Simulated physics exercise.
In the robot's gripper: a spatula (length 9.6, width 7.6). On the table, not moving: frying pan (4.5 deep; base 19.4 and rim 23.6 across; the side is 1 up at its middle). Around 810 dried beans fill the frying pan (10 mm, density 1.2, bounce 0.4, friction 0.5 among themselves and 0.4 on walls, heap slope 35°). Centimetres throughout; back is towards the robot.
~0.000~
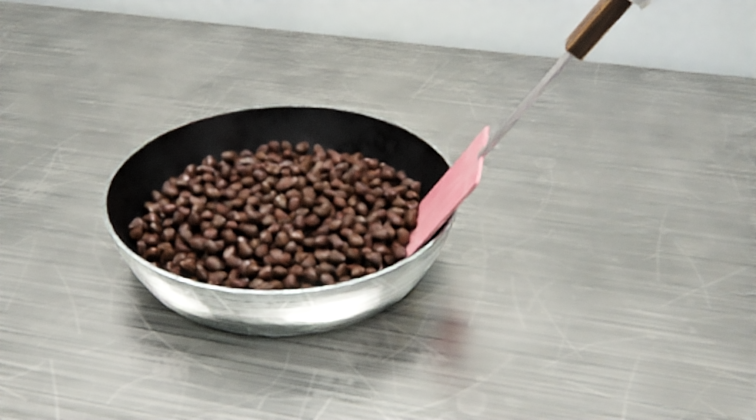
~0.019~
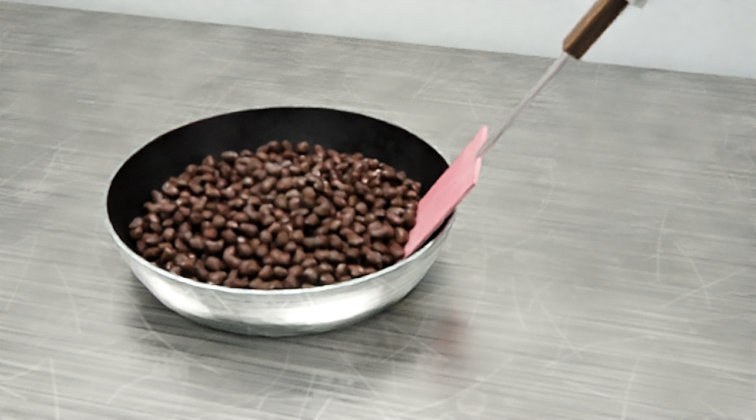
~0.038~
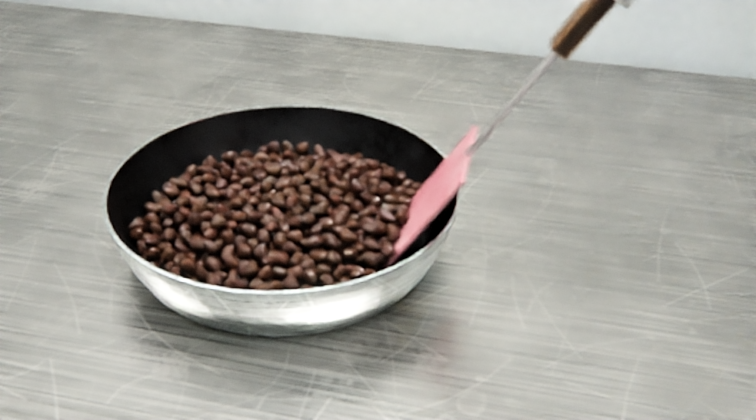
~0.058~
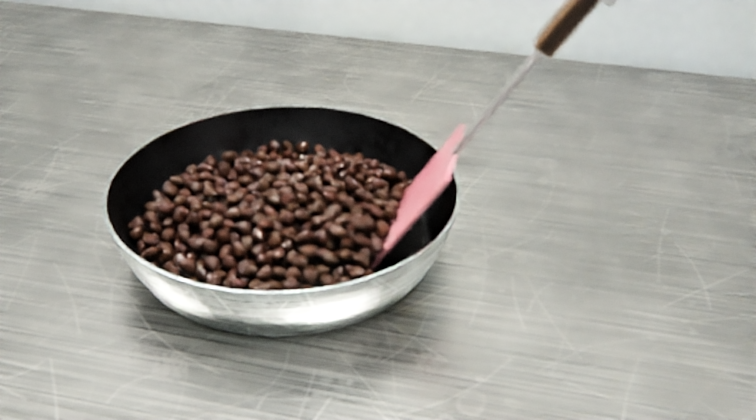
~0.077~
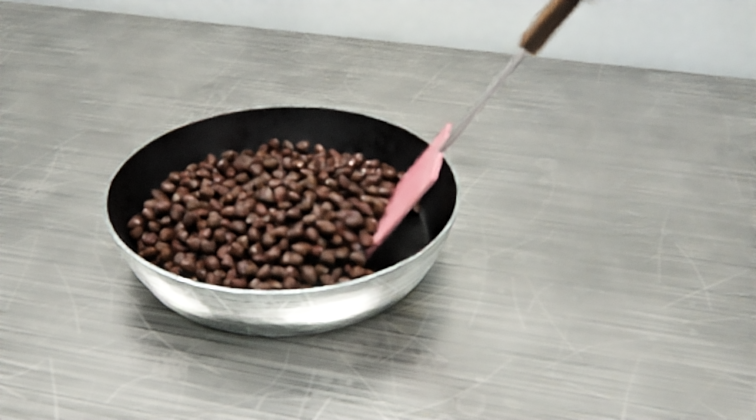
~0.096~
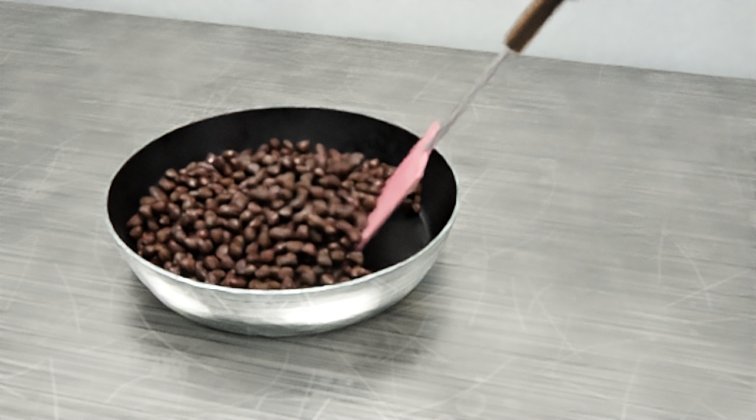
Pink spatula pushing dark brown beans leftward from the right side of a still frying pan, baring a patch of black pan.
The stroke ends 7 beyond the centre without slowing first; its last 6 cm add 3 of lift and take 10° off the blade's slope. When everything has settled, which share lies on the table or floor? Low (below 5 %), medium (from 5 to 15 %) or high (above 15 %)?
On the table or floor the share is low, below 5 %.
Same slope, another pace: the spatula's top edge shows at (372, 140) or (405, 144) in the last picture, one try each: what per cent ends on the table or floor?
Some 20 and 5 per cent.
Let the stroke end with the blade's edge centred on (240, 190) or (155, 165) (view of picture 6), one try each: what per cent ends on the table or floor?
About 0 and 20 per cent.
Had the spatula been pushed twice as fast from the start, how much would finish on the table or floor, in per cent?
Then about 20 per cent.
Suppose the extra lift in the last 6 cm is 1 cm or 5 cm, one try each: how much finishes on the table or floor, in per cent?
About 0 and 5 per cent.
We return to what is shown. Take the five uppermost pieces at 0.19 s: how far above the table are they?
About 5 cm.
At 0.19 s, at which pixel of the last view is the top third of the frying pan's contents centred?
At about (248, 197).
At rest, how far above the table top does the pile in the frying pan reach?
Roughly 6.0 cm.
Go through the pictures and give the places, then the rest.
The first frame shows the spatula top edge at (483, 153), sloping 59°; upper third of the load around (294, 211), from x 135 to 415, top at y 145; 807 in the frying pan.
The second frame shows the spatula top edge at (481, 153), sloping 59°; upper third of the load around (295, 211), from x 135 to 415, top at y 145.
The third frame shows the spatula top edge at (470, 152), sloping 59°; upper third of the load around (295, 210), from x 135 to 415, top at y 145.
The fourth frame shows the spatula top edge at (456, 150), sloping 59°; upper third of the load around (292, 208), from x 135 to 415, top at y 145.
The fifth frame shows the spatula top edge at (443, 149), sloping 59°; upper third of the load around (287, 207), from x 135 to 415, top at y 145.
The sixth frame shows the spatula top edge at (429, 147), sloping 59°; upper third of the load around (280, 205), from x 135 to 415, top at y 145; 807 in the frying pan.
After 0.19 s, sloping 59°, highest piece 5 above the table; 807 in the frying pan.
After 0.29 s, sloping 54°, highest piece 7 above the table; 807 in the frying pan.
After 0.53 s, sloping 49°, highest piece 6 above the table; 785 in the frying pan, 21 on the table or floor, 1 on the blade or in flight.
After 1.58 s, sloping 49°, highest piece 6 above the table; 783 in the frying pan, 24 on the table or floor.
In the end, 783 in the frying pan, 24 on the table or floor. That is 3 % on the table or floor.
